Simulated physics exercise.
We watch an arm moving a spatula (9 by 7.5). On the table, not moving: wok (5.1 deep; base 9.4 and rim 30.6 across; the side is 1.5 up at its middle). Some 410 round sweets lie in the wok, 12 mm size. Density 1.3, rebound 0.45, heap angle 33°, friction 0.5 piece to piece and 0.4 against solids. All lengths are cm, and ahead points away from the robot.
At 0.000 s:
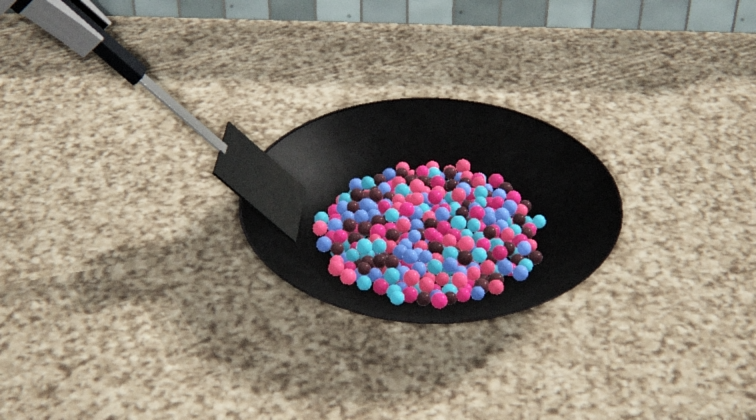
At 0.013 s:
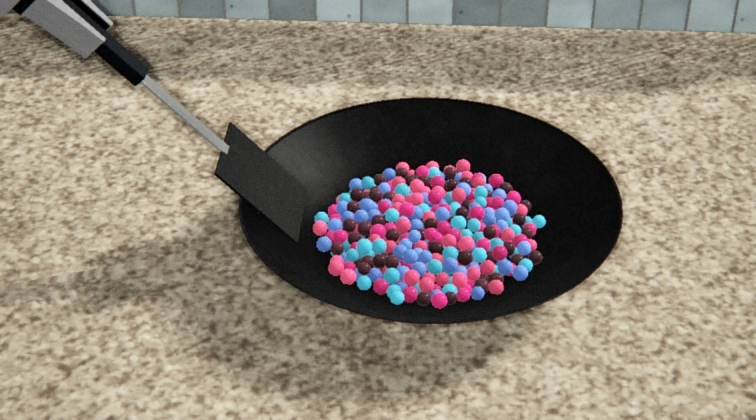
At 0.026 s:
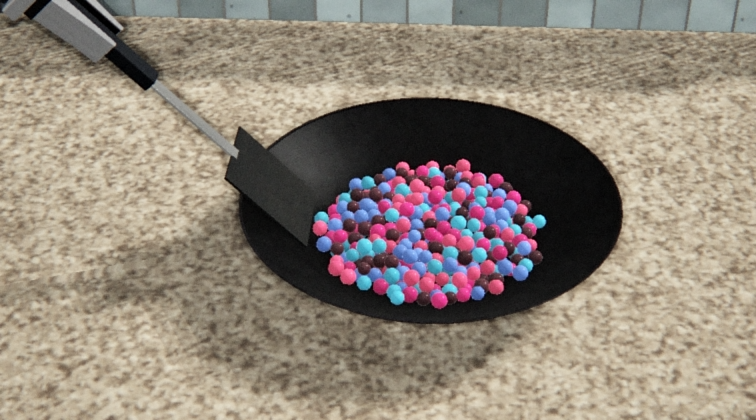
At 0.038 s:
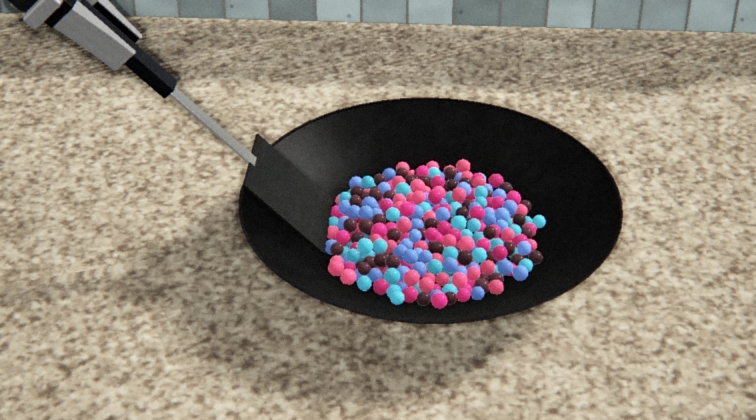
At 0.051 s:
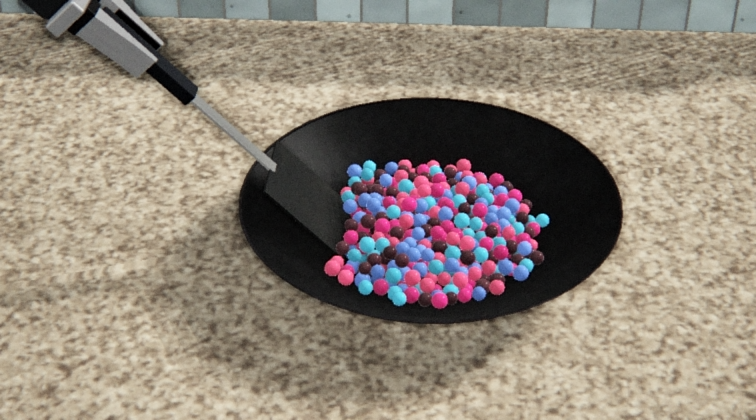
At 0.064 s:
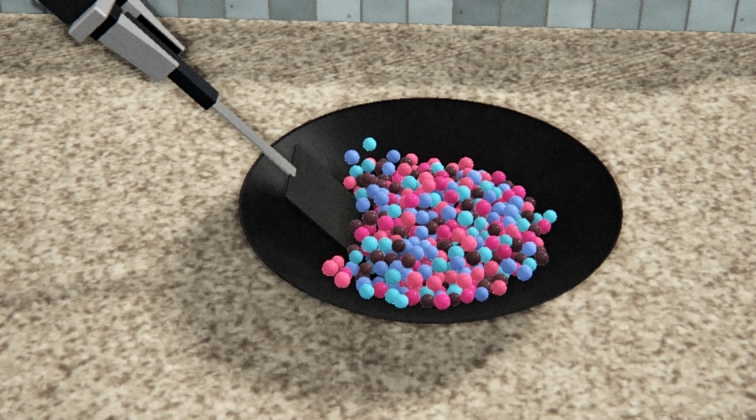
A robot arm slowly pushing a black spatula rightward into a heap of pink, blue, turquoise and brown balls in a wok.
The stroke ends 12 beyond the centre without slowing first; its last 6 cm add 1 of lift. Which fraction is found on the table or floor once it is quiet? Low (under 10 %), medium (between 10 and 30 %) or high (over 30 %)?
On the table or floor the share is high, over 30 %.
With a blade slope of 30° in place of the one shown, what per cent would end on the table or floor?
Then about 40 per cent.
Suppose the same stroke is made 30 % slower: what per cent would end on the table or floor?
In that case some 35 per cent.
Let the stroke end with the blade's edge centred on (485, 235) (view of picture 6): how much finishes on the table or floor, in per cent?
Some 5 per cent.
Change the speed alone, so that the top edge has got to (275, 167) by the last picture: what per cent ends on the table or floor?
Some 40 per cent.
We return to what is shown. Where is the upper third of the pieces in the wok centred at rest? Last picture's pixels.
At about (484, 212).
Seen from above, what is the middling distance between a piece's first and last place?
Some 6 cm.
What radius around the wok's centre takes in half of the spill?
Some 48 cm.
By 0.11 s, sloping 47°, highest piece 7 above the table; 413 in the wok, 1 on the blade or in flight.
By 0.16 s, sloping 47°, highest piece 9 above the table; 412 in the wok, 2 on the blade or in flight.
By 0.38 s, sloping 47°, highest piece 9 above the table; 242 in the wok, 88 on the table or floor, 84 on the blade or in flight.
By 1.43 s, sloping 47°, highest piece 4 above the table; 242 in the wok, 172 on the table or floor.
Final count, 242 in the wok, 172 on the table or floor. That is 42 % on the table or floor.
